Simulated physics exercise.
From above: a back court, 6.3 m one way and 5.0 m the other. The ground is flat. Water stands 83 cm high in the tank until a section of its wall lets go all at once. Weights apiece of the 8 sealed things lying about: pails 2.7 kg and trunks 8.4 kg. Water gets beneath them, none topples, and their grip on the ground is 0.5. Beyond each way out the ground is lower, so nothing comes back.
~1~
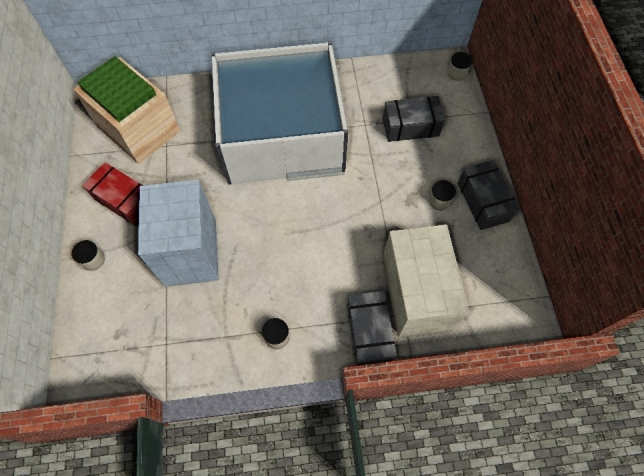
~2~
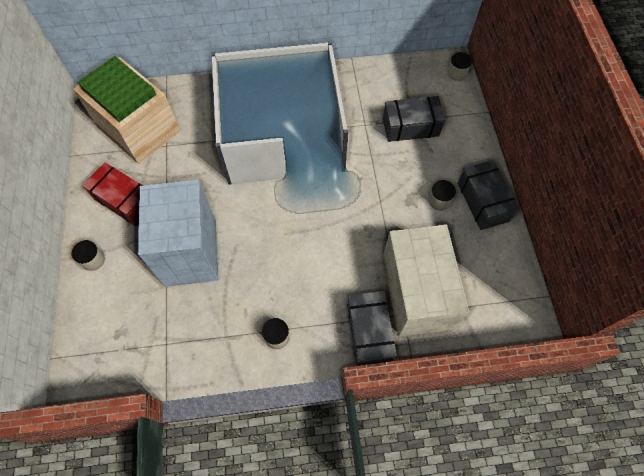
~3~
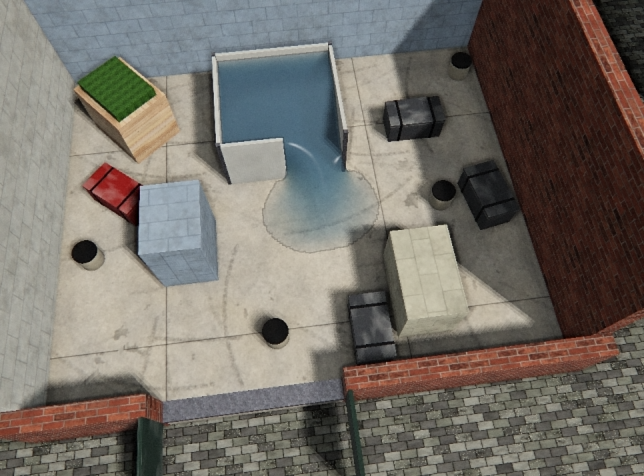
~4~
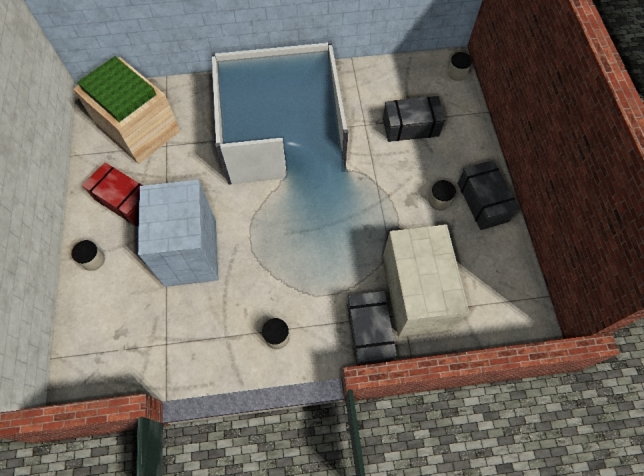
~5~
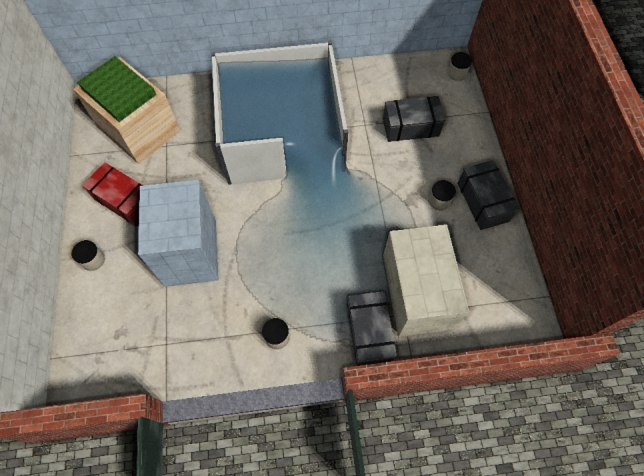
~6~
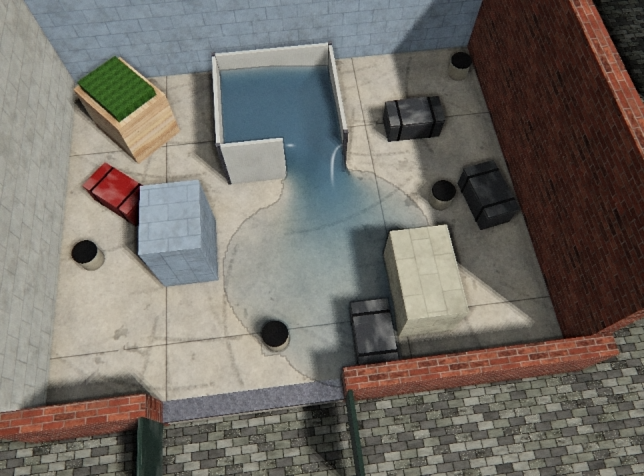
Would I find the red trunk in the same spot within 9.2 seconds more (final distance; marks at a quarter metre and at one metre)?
Red trunk barely shifts.
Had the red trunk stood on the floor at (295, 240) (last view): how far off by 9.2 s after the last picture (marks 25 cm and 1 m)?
It ends far away.
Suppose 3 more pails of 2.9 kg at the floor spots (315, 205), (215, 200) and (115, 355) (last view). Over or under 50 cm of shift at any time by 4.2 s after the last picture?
In that order: Past it, under, under.
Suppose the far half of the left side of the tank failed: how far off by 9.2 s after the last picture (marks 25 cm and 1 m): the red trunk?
In that case the red trunk travels far.
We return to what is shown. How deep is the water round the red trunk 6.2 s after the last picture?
Roughly 1 cm.
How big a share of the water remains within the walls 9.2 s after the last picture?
About 60 per cent.
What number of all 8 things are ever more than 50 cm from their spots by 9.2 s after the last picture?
I count 6.
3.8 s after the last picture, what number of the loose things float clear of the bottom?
At that moment 3.
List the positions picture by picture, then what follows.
The red trunk at (115, 187) rests on the ground; water covers 2.4 m2; 0 of 8 have shifted, in the first picture.
The red trunk at (115, 187), on the bottom; water covers 3.0 m2; 0 of 8 have shifted, in the second picture.
The red trunk at (115, 187) rests on the ground; 4.0 m2 under water; 0 of 8 have shifted, in the third picture.
The red trunk at (115, 187) rests on the ground; water covers 5.2 m2; 0 of 8 have shifted, in the fourth picture.
The red trunk at (115, 187) rests on the ground; 6.5 m2 under water; 0 of 8 have shifted, in the fifth picture.
The red trunk at (115, 187), on the bottom; 7.8 m2 under water; 1 of 8 have shifted, in the sixth picture.
Then, 1.2 s after the last picture the red trunk is near (115, 187), 0.0 m from its start, aground; 1 of 8 are out; 1 afloat.
Then, 3.8 s after the last picture the red trunk is near (115, 187), 0.0 m from its start, aground; 2 of 8 are out; 3 afloat.
Then, 6.2 s after the last picture the red trunk is near (115, 187), 0.0 m from its start, aground; 2 of 8 are out; 4 afloat.
Then, 9.2 s after the last picture the red trunk is near (115, 187), 0.0 m from its start, aground; 2 of 8 are out; 4 afloat.
